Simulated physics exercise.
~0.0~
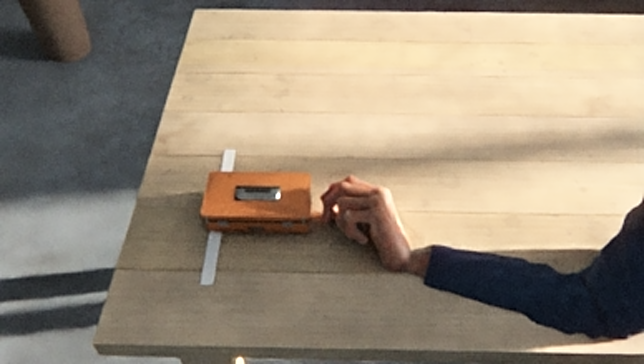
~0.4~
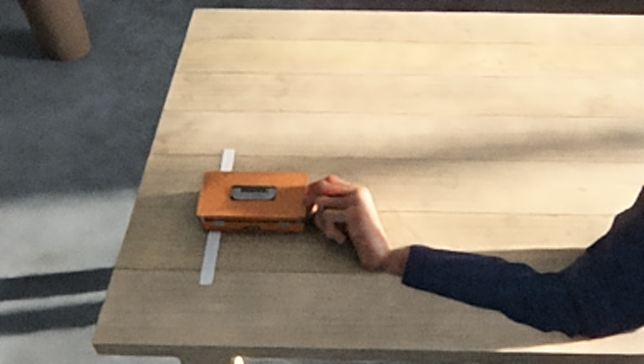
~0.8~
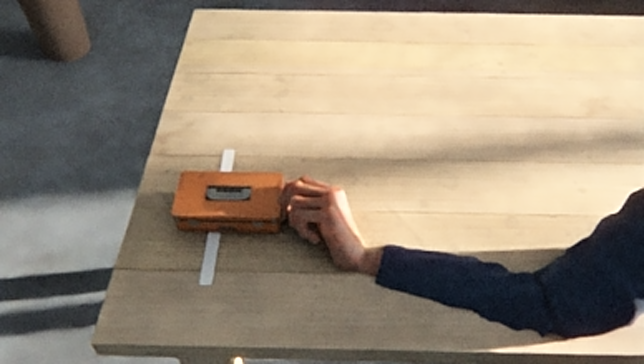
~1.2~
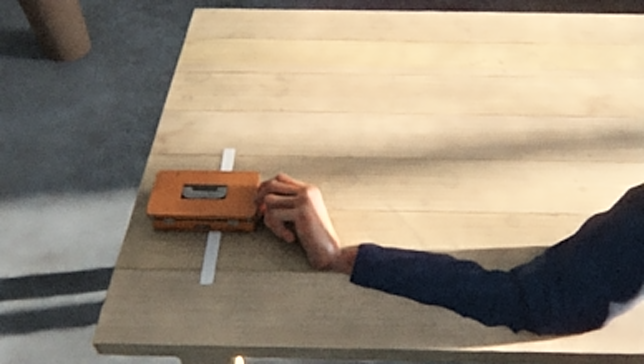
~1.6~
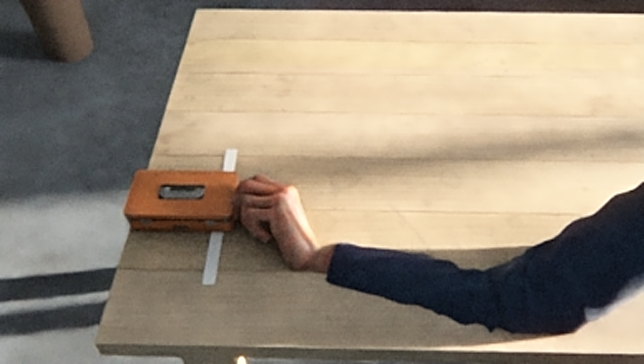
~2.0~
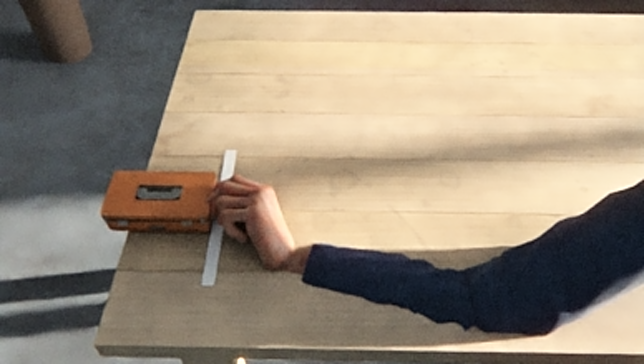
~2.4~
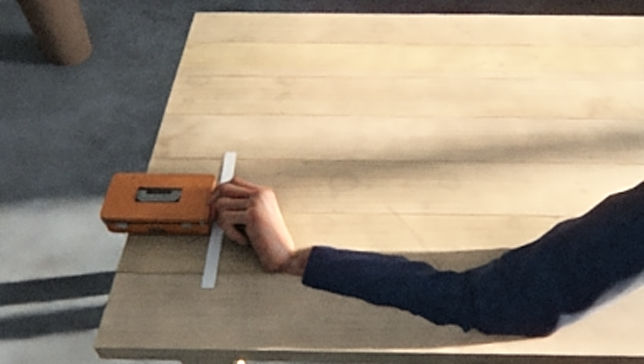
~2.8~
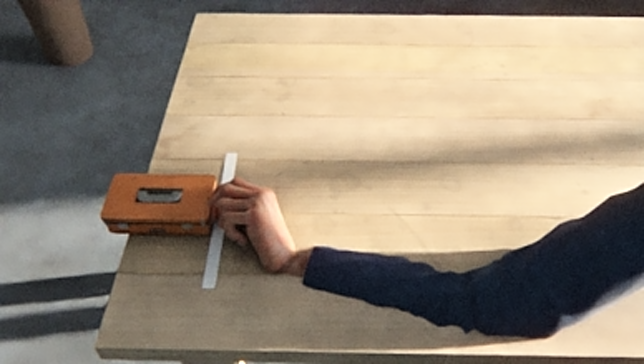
A hand slides an orange case left across the tape until it overhangs the table's edge.
